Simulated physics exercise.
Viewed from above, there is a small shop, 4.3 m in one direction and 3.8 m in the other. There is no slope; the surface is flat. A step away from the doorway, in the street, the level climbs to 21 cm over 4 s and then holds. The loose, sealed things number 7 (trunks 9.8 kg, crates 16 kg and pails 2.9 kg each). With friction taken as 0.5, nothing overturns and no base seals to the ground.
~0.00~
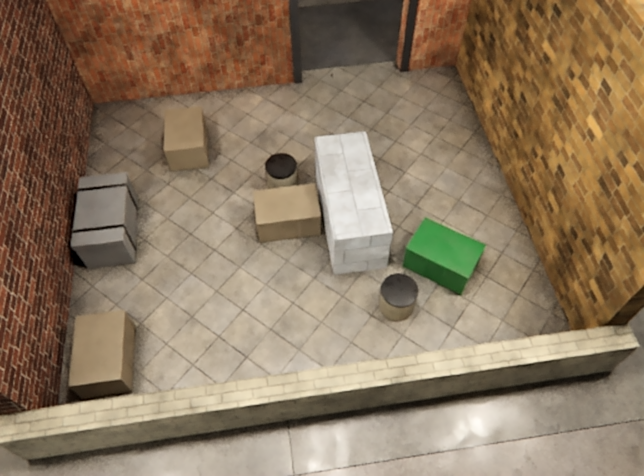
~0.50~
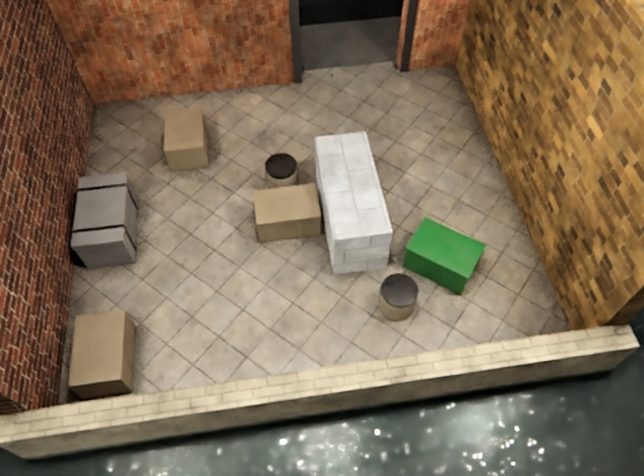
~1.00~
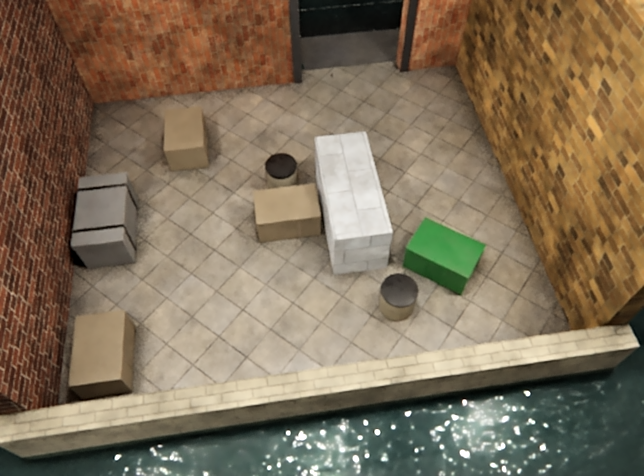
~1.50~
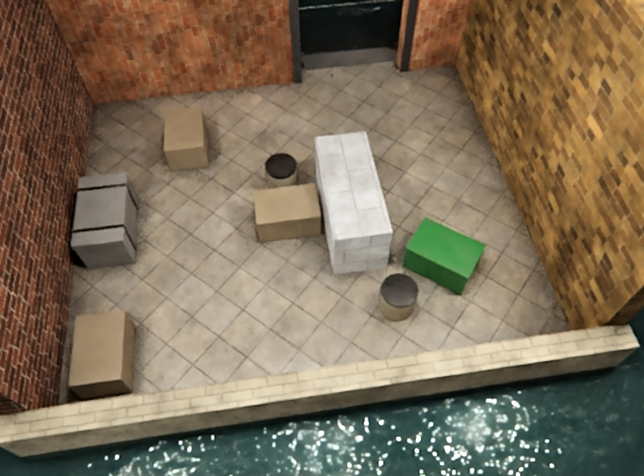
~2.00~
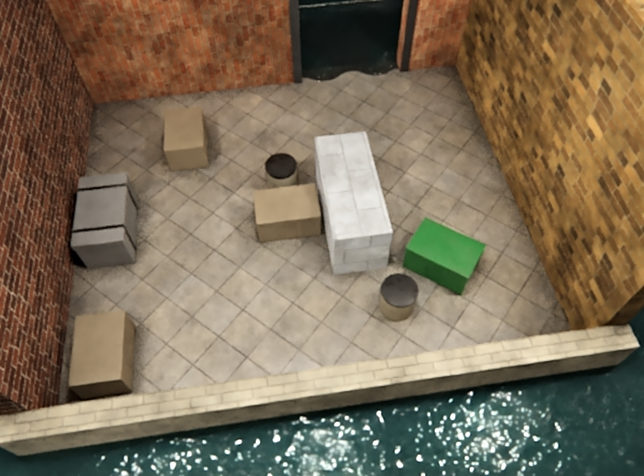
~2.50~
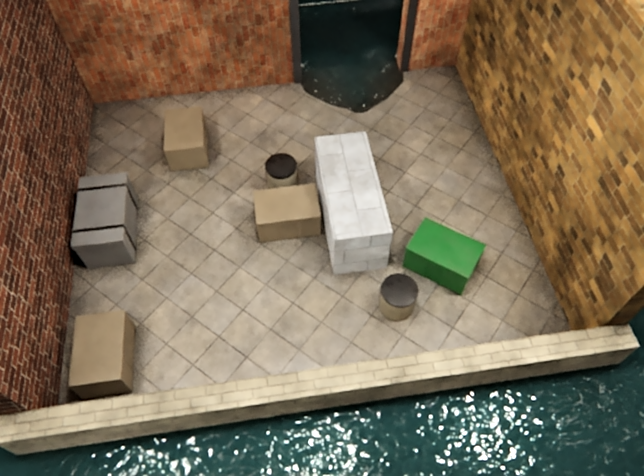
Water floods the street outside the low wall, then spreads through the doorway onto the tiled floor.
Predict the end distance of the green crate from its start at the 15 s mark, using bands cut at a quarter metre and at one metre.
Band: Over one metre.
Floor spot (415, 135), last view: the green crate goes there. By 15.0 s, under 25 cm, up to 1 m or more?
It travels far.
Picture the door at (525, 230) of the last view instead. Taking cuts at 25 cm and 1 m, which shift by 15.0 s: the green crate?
Then the green crate gets carried off.
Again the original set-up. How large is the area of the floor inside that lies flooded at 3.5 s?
Roughly 2.5 m2 of it is wet.
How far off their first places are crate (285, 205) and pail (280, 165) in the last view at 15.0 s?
First 30 cm, then 120 cm.
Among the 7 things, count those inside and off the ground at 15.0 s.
The number is 7.
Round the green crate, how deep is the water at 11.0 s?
Roughly 12 cm.
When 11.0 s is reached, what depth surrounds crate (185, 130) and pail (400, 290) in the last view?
Close to 4 and 11 centimetres.
After 3.5 s the green crate is near (446, 247), 0.0 m from its start, aground; 0 afloat.
After 6.8 s the green crate is near (455, 298), 0.5 m from its start, afloat; 2 afloat.
After 11.0 s the green crate is near (226, 241), 2.0 m from its start, afloat; 5 afloat.
After 15.0 s the green crate is near (240, 258), 1.8 m from its start, afloat; 7 afloat.
